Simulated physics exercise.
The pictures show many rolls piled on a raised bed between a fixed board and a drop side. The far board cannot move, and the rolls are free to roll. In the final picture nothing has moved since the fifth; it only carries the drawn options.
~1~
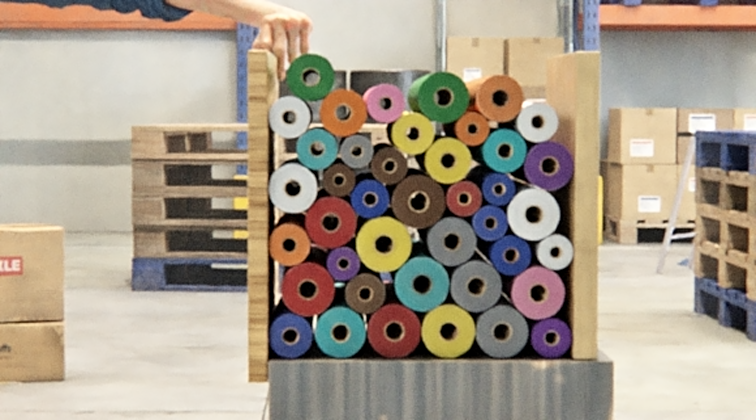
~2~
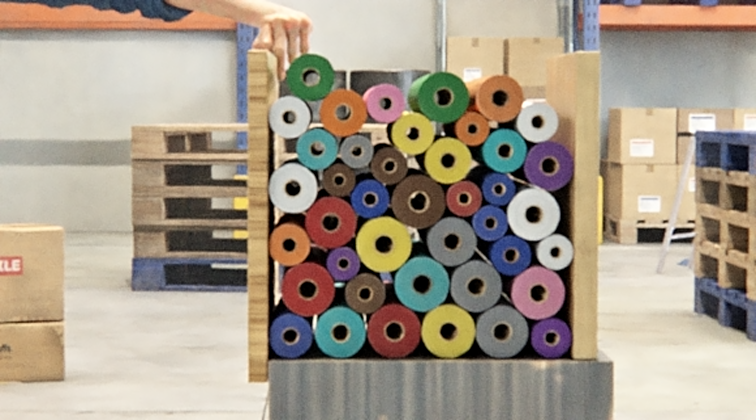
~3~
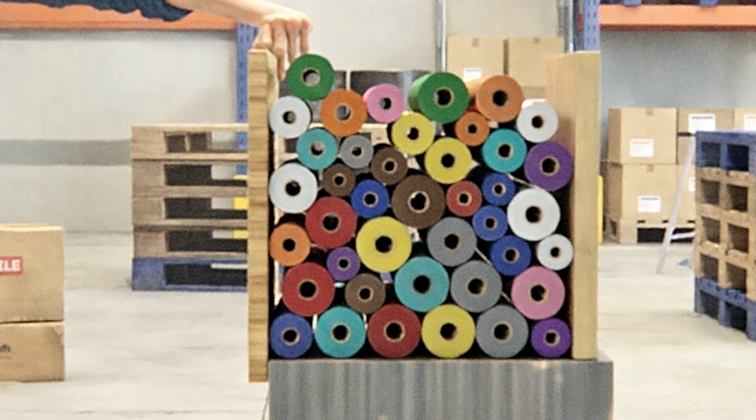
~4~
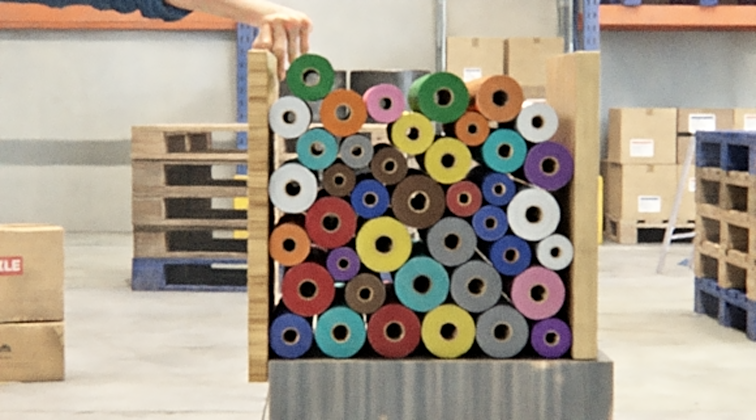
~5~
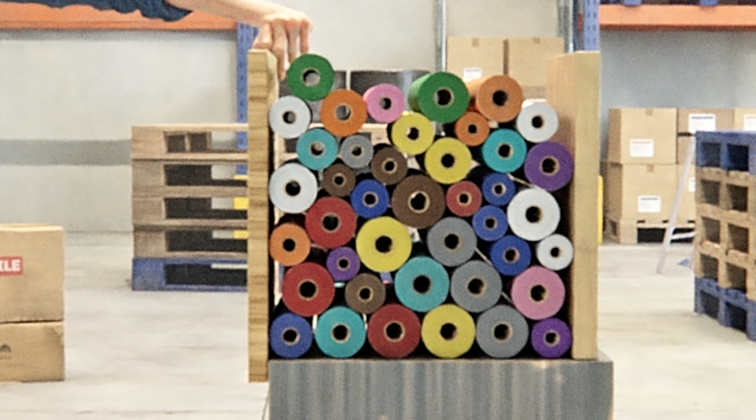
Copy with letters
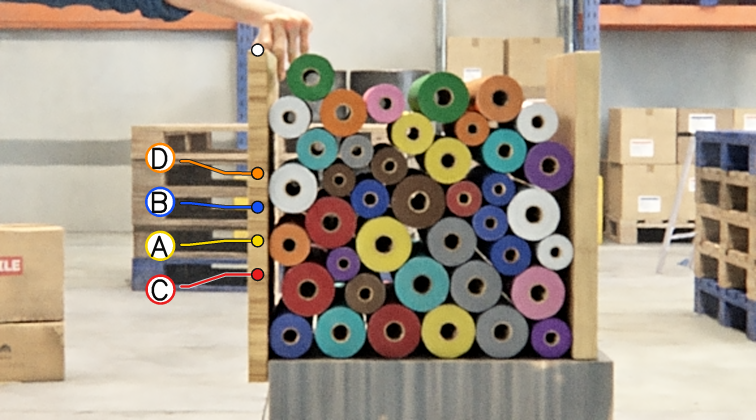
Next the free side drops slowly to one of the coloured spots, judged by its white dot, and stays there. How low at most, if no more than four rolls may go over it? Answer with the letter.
The answer is mark B.
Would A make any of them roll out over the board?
Yes.
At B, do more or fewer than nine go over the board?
Fewer than nine.
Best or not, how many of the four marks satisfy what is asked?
The number is two.
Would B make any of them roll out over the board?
Yes, at B.
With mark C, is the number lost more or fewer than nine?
At C, more than nine.
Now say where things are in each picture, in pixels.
A yellow roll (448, 161); an orange roll (343, 113); a green roll (310, 77), in the first frame.
A green roll (310, 77); side board (264, 207), in the second frame.
A blue roll (290, 336); a purple roll (551, 338), in the third frame.
A grey roll (476, 286); a grey roll (452, 242), in the fourth frame.
A blue roll (370, 199); a red roll (464, 199); a yellow roll (448, 161), in the fifth frame.
On the copy, A at (258, 241); B at (258, 207); C at (258, 274); D at (258, 173); the white dot at (258, 50).
On B. First, top of the board (268, 122).
Then, top of the board (268, 204).
Finally, top of the board (268, 207), two out over the board.
By contrast, A more than four out over the board; C more than four out over the board; D none out over the board.
